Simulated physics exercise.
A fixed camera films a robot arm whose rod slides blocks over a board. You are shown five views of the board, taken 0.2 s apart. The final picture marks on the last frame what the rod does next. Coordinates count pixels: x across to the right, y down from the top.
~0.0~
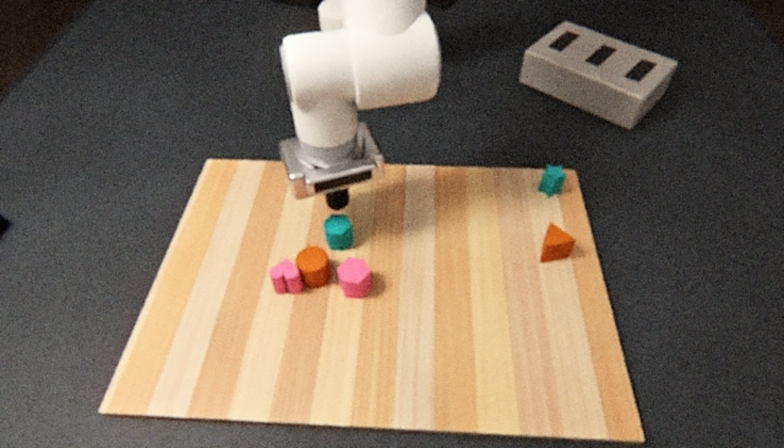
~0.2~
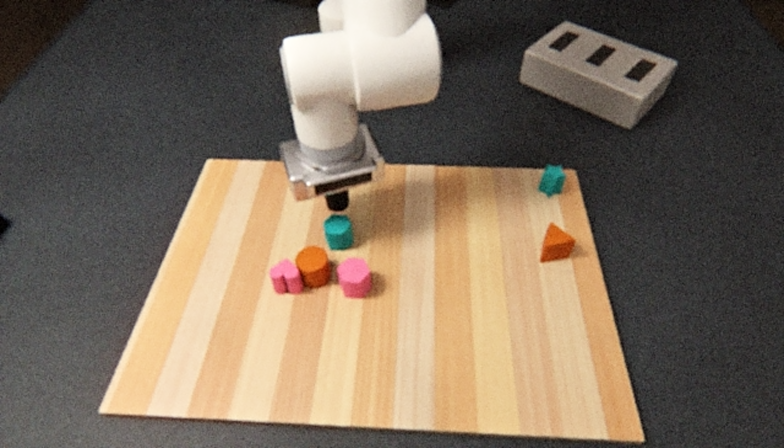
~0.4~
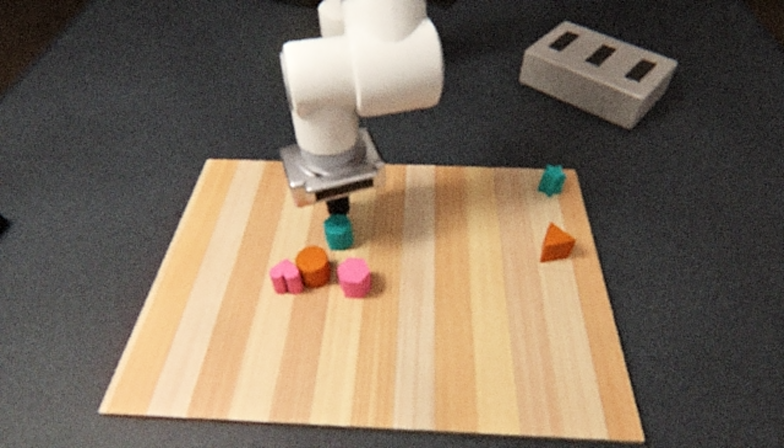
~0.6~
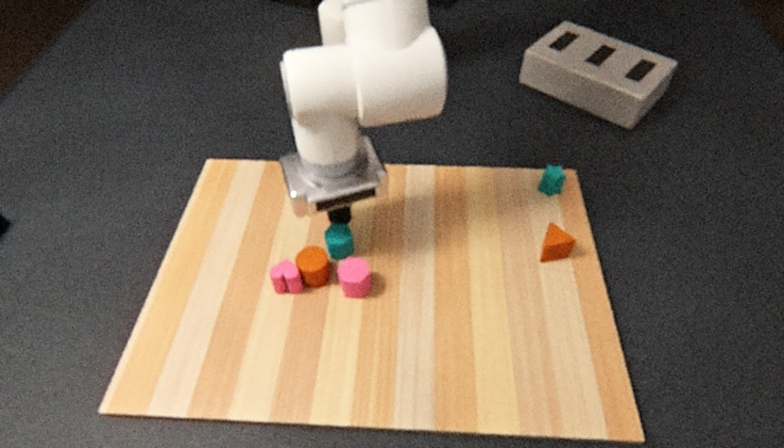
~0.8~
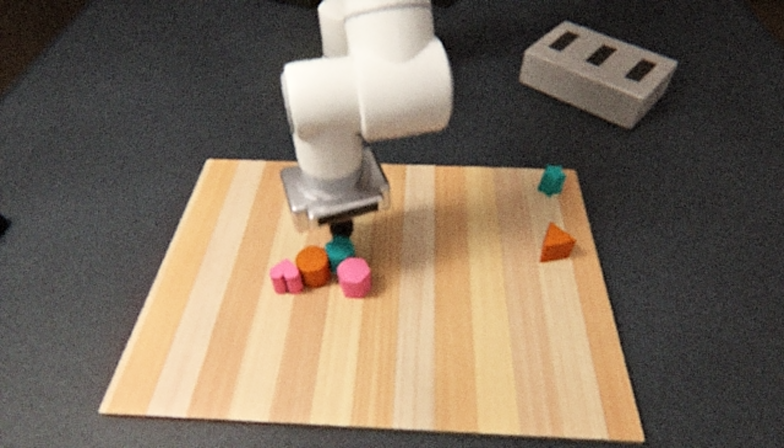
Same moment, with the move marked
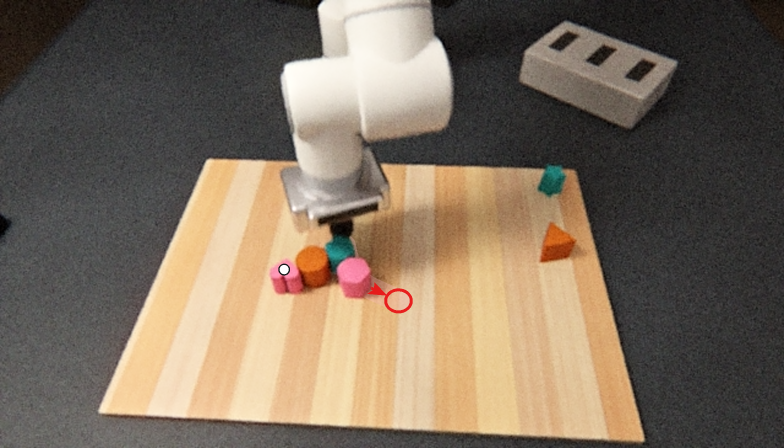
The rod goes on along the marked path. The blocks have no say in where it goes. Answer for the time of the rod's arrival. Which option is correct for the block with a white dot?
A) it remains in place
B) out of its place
The answer is A.
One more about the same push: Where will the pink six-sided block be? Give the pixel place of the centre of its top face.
The middle of its upper face will lie at (375, 302).
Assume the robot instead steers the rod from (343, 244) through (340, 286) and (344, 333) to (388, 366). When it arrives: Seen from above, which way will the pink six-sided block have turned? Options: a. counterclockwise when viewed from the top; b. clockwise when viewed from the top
The one that fits is a, counterclockwise when viewed from the top.
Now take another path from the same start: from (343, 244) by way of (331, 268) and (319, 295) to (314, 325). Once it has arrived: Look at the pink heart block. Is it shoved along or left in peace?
That block moves.
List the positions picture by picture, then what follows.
In the first frame, lower end of the rod at (338, 203), tops of blocks, pink heart block at (284, 270), orange circle at (311, 258), turquoise six-sided block at (337, 223), pink six-sided block at (354, 270).
In the second frame, rod at (338, 204), blocks as before.
In the third frame, rod at (339, 210), blocks as before.
In the fourth frame, rod at (340, 219), turquoise six-sided block at (338, 233).
In the fifth frame, rod at (342, 231), pink heart block at (284, 270), orange circle at (311, 258), turquoise six-sided block at (339, 247), pink six-sided block at (354, 270).
The drawn path runs from (343, 244) over (350, 268) and (370, 287) to (398, 301); the dot is on the pink heart block.
The first path, step by step. One third of the way, rod at (348, 256); orange circle at (310, 261); turquoise six-sided block at (341, 273); pink six-sided block at (364, 286).
Two thirds of the way, rod at (369, 276); orange circle at (310, 261); turquoise six-sided block at (340, 283), turned 20° clockwise; pink six-sided block at (369, 295).
At the end, rod at (398, 289); pink heart block not moved; orange circle at (310, 261); turquoise six-sided block at (340, 283), turned 20° clockwise; pink six-sided block at (375, 302), turned 20° clockwise.
